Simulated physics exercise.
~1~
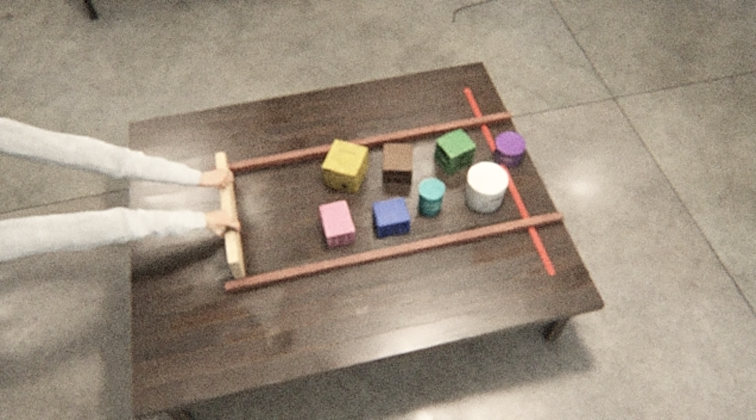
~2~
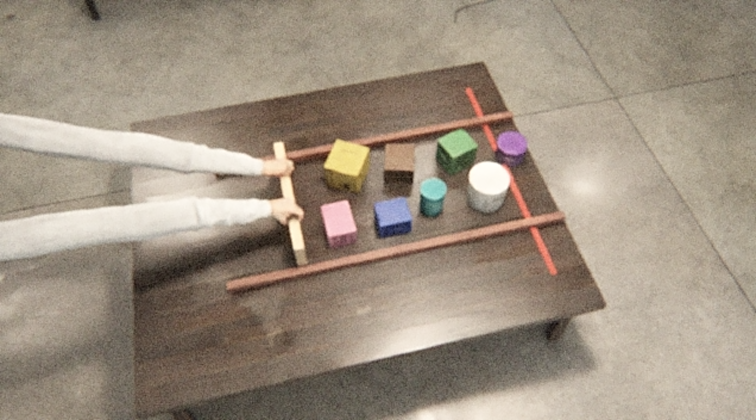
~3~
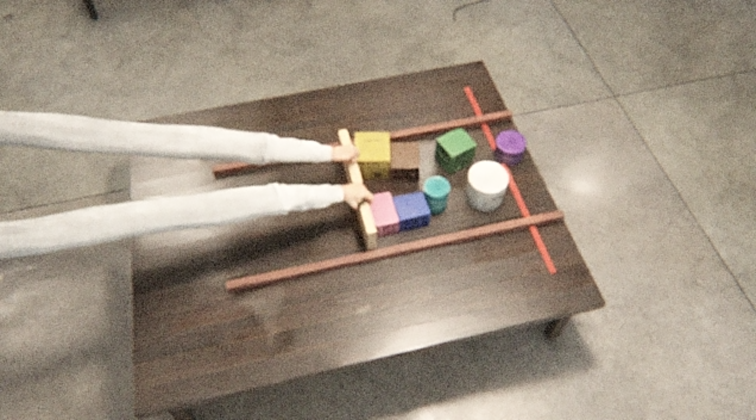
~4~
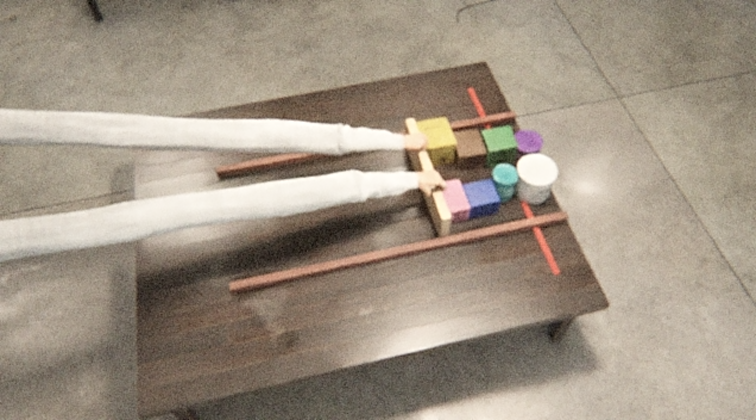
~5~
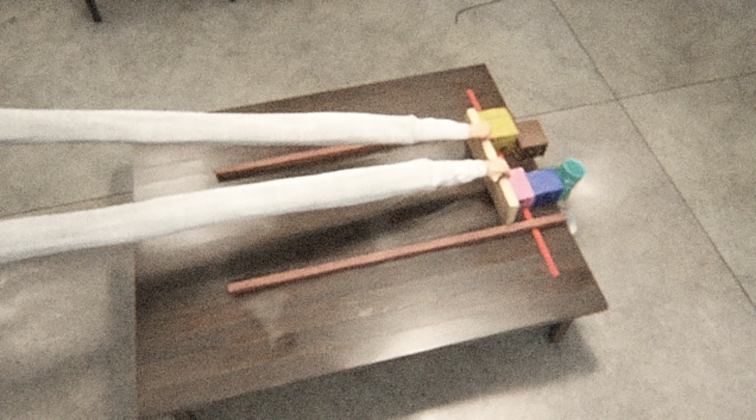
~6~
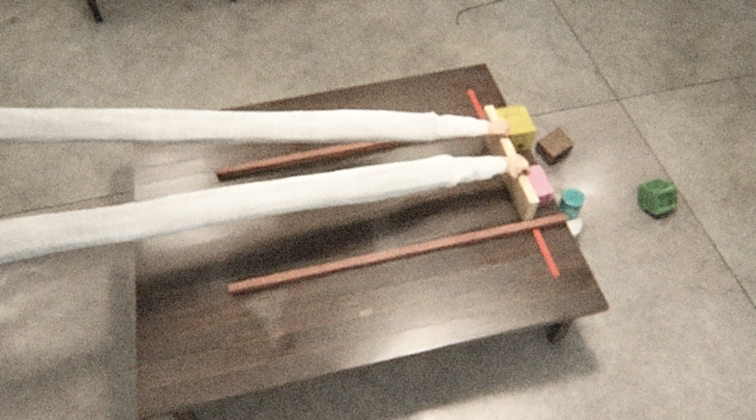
Two hands pushed a plank to the right across a dark wooden table, sweeping colourful boxes and pails past a red strip until most went over the edge, leaving the yellow and pink boxes against the plank and the green one on the floor.
